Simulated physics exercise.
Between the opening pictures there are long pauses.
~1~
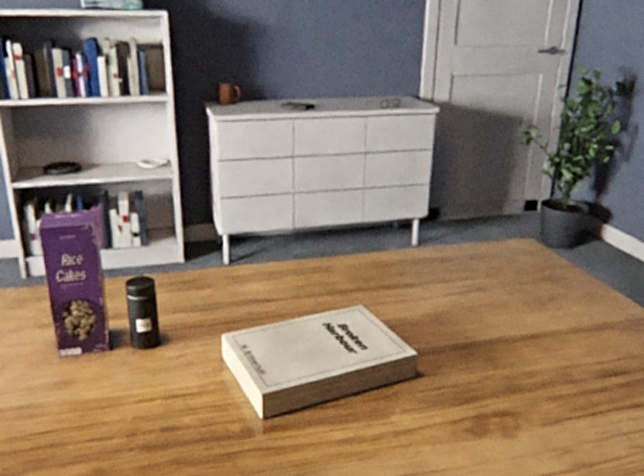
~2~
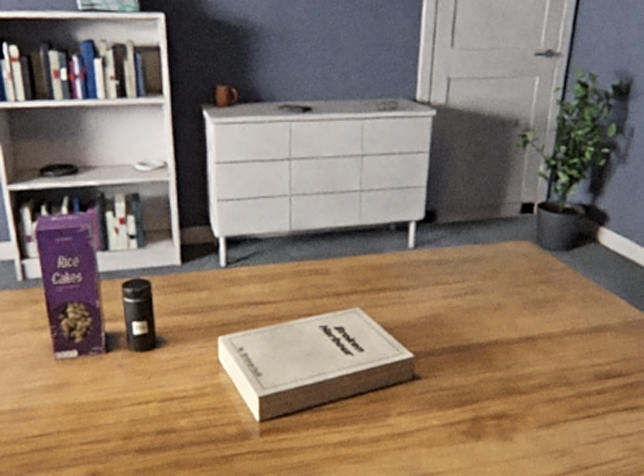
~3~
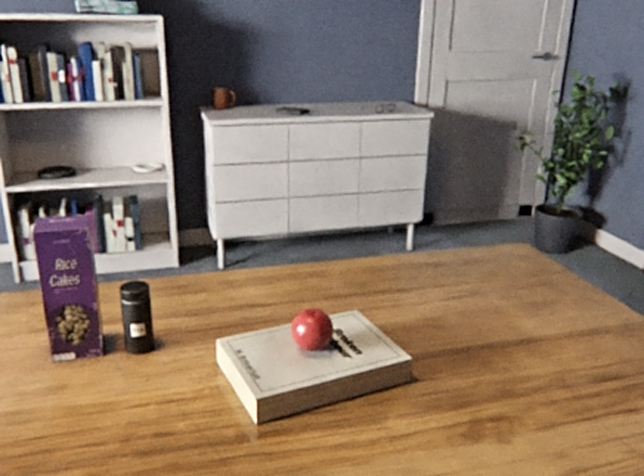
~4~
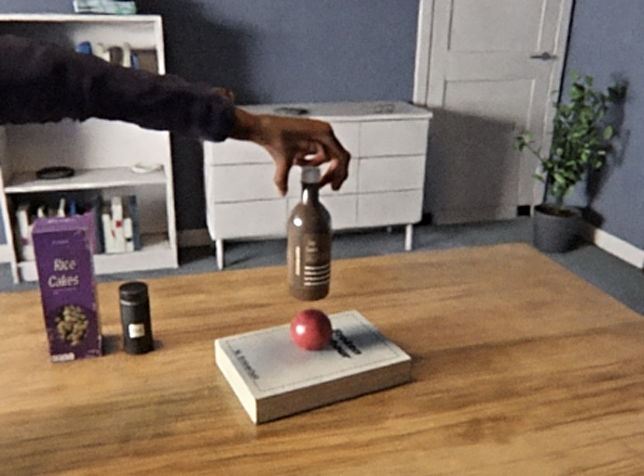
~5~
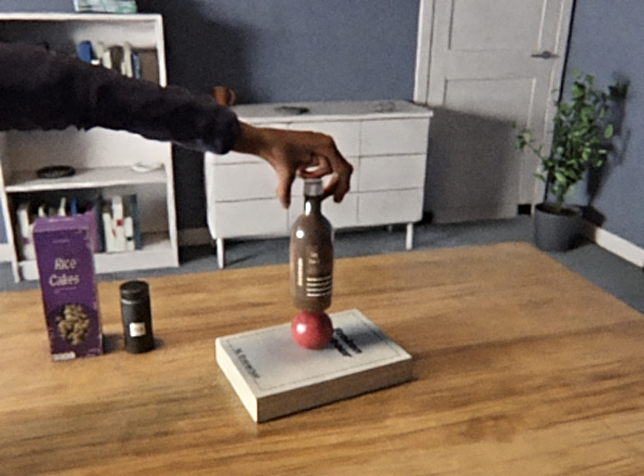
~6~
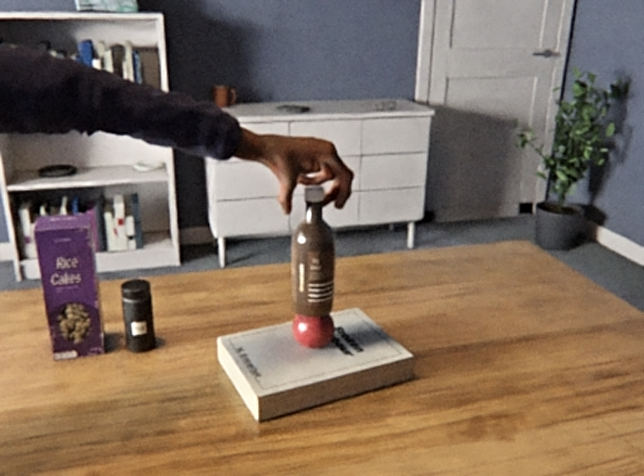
A hand lowers a brown bottle onto a red apple resting on a white book.
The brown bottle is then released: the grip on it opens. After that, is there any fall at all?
Yes, there is.
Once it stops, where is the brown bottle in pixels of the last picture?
Near (174, 443).
Then, 0.70 s after the last picture, brown bottle now fallen.
Then, 0.90 s after the last picture, things are still on the move.
Then, 2.00 s after the last picture, as before.
At rest, fallen, brown bottle; the other 4 in place. Seen from the same camera at the end, brown bottle near (174, 443). The pile loses its balance.
